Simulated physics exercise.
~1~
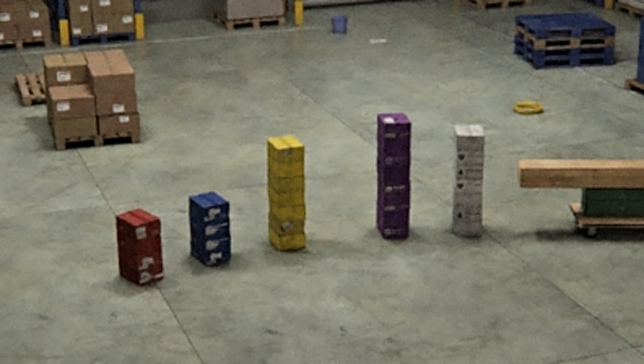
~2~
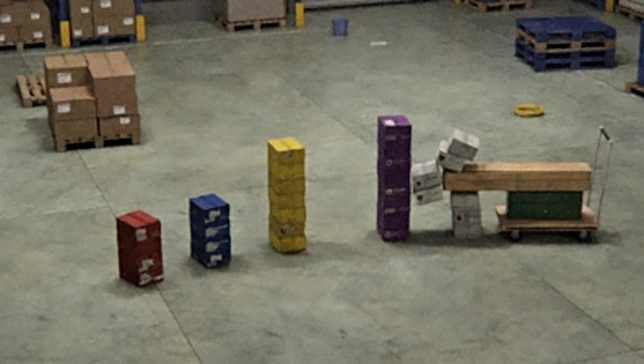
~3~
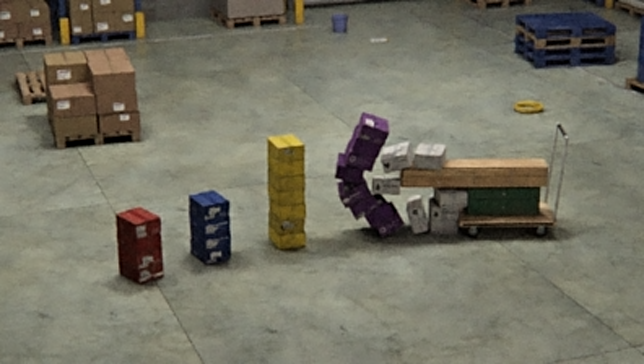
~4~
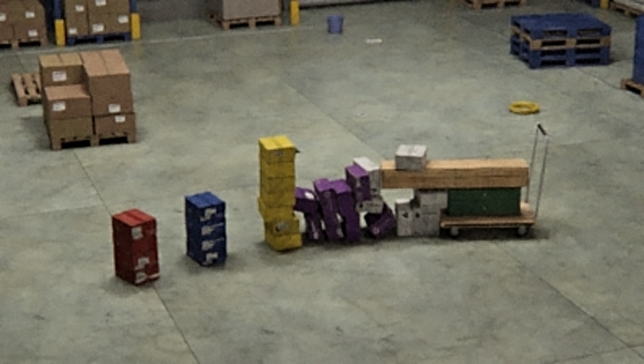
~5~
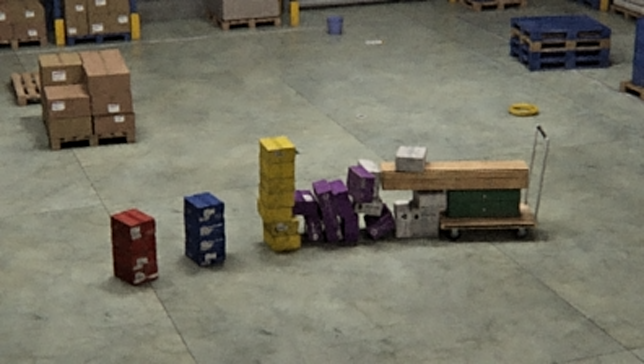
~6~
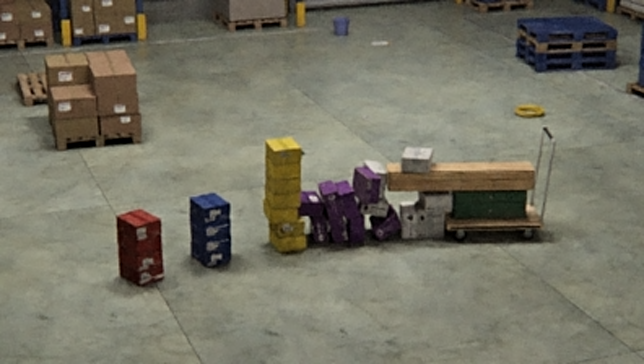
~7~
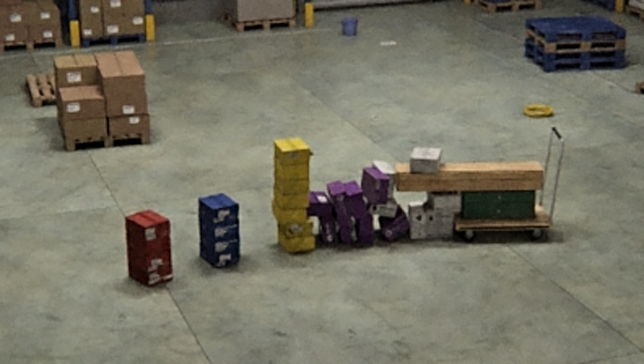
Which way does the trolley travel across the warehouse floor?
It rolls to the left, toward the coloured stacks of boxes, before coming to rest.
